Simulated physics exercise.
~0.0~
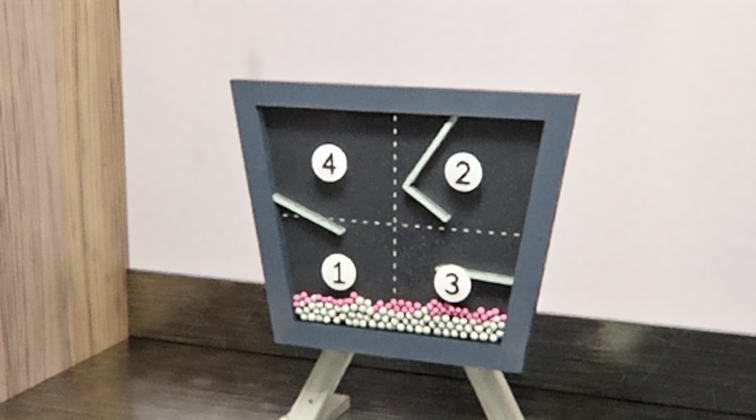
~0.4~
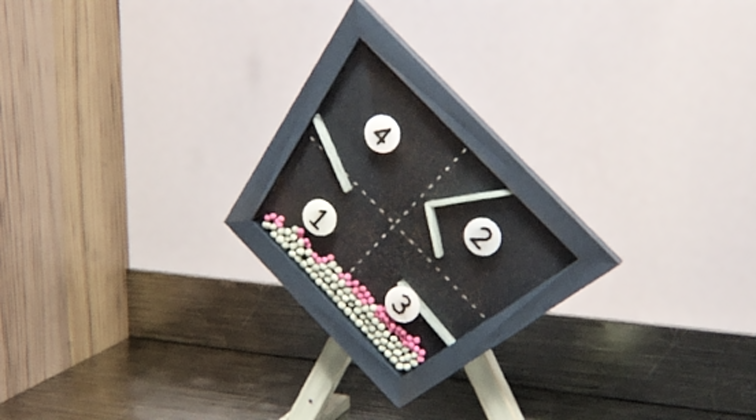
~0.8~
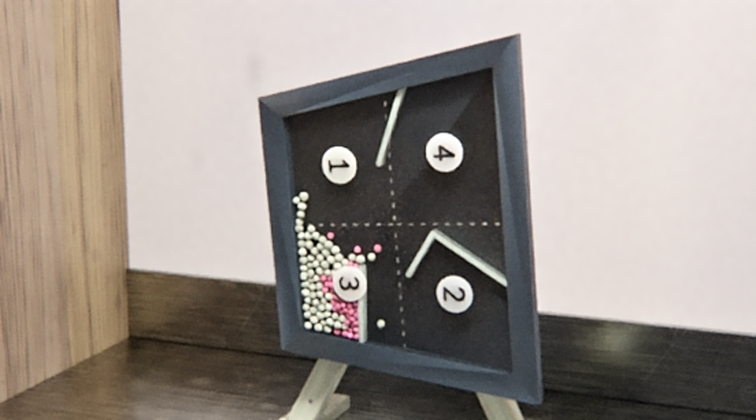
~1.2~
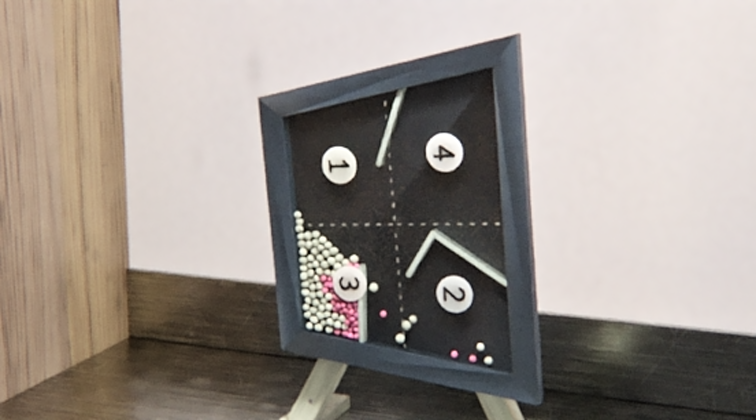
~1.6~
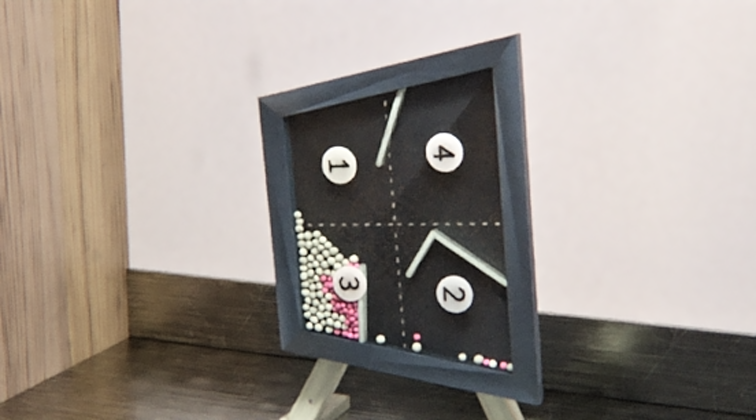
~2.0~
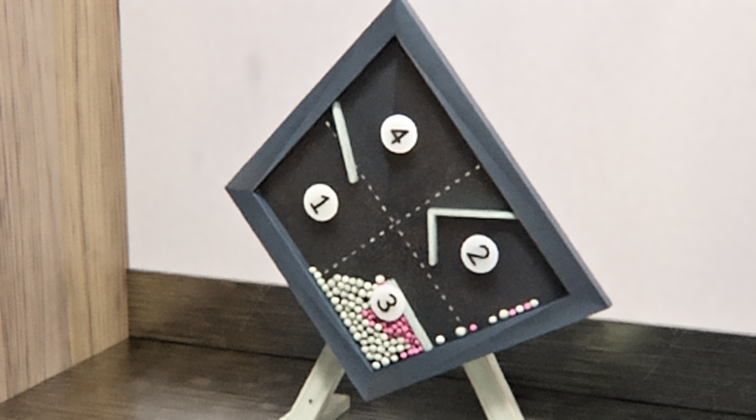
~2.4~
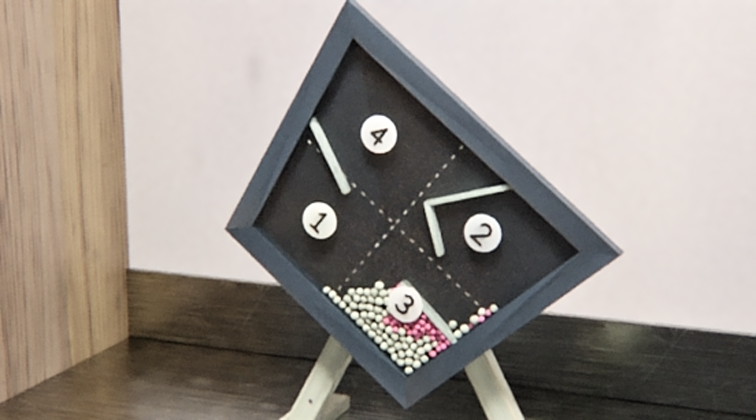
Framed box of white and pink balls turning clockwise, spilling a few balls, then tilting partway back, most settling in quarter three.
